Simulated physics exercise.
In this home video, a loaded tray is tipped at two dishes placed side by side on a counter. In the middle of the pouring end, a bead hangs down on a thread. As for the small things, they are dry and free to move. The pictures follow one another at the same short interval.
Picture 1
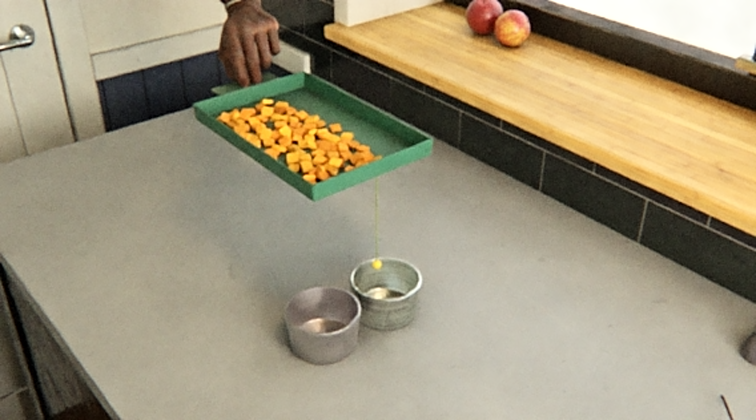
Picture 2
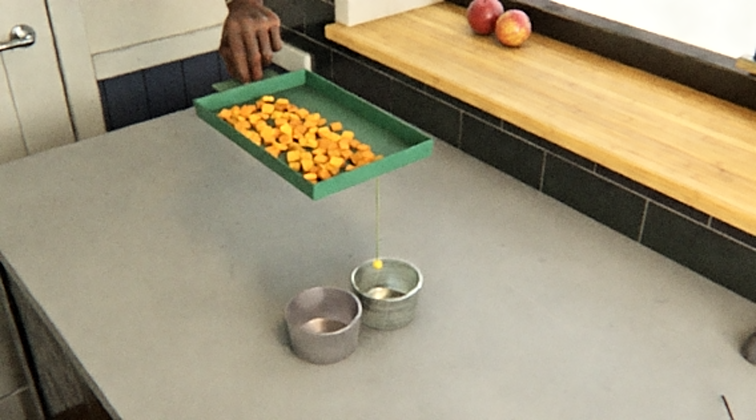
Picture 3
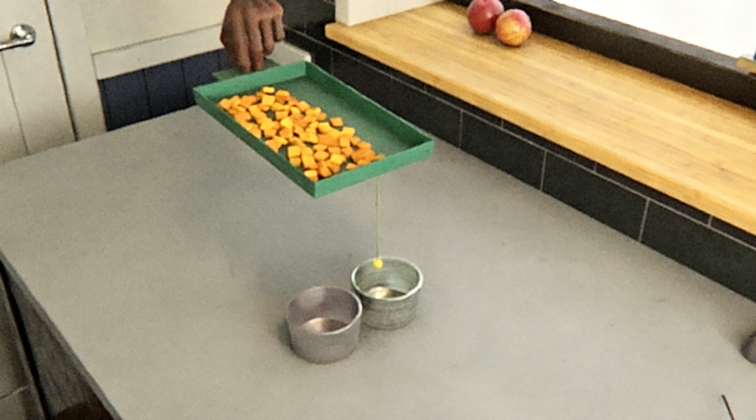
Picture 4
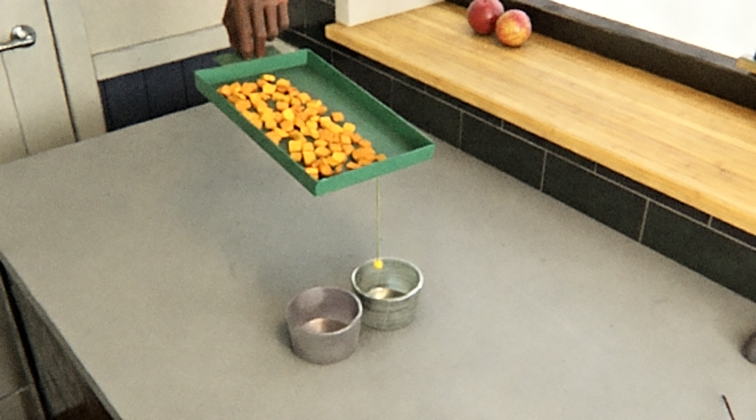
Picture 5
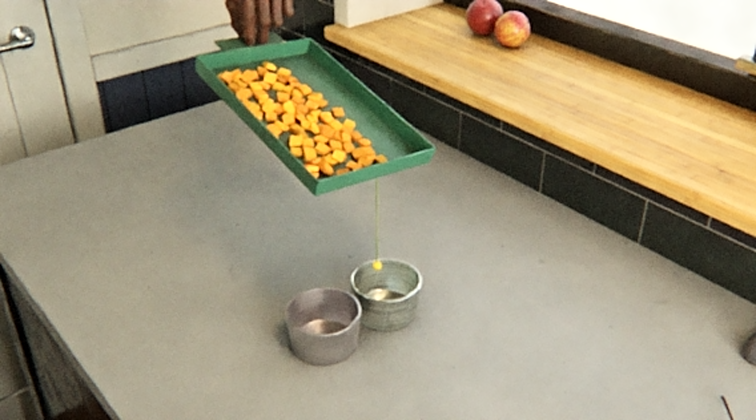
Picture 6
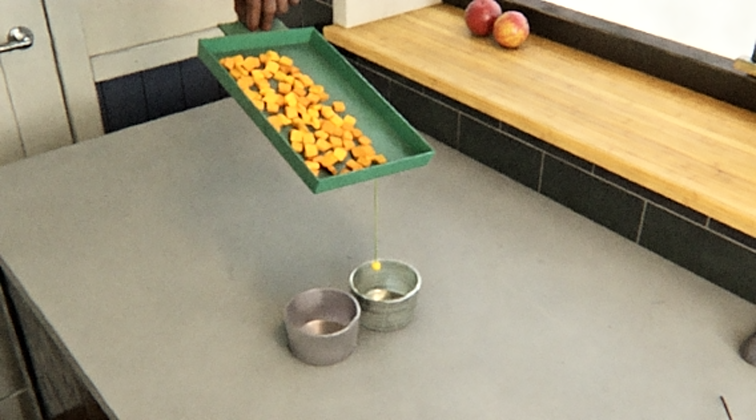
A hand gradually raising the back of a green tray of small orange pieces above two round dishes on a grey counter.
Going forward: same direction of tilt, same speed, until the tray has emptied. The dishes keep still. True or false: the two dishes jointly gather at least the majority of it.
False, they gather a minority.
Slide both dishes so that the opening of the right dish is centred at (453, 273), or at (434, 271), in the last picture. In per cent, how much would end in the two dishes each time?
First 60 per cent, second 70 per cent.
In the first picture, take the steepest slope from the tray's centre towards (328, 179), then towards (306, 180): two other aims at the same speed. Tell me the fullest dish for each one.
I'd say the one to the left first, then the one to the left.
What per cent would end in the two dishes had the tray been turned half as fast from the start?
Something like 10 percent, give or take.
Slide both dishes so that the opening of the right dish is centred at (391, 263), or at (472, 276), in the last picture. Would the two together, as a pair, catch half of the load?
Well, it comes to a lesser portion at first and a lesser portion after that.
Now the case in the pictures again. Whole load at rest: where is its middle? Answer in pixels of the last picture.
About pixel (444, 297).
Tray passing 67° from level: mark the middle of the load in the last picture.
Roughly at (390, 143).
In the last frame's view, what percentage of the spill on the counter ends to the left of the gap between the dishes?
Left share: Close to 0 %.
Soon, tray tipped steeply; nearly all on the tray; a stray few in the air.
A while on, tray tipped past a quarter turn; about two thirds on the tray; about a quarter outside both; a small part in the air.
Towards the end, tray tipped past a quarter turn; a small part in the right dish; most outside both.
Finally, tray tipped past a quarter turn; none in the left dish; a small part in the right dish; most outside both.
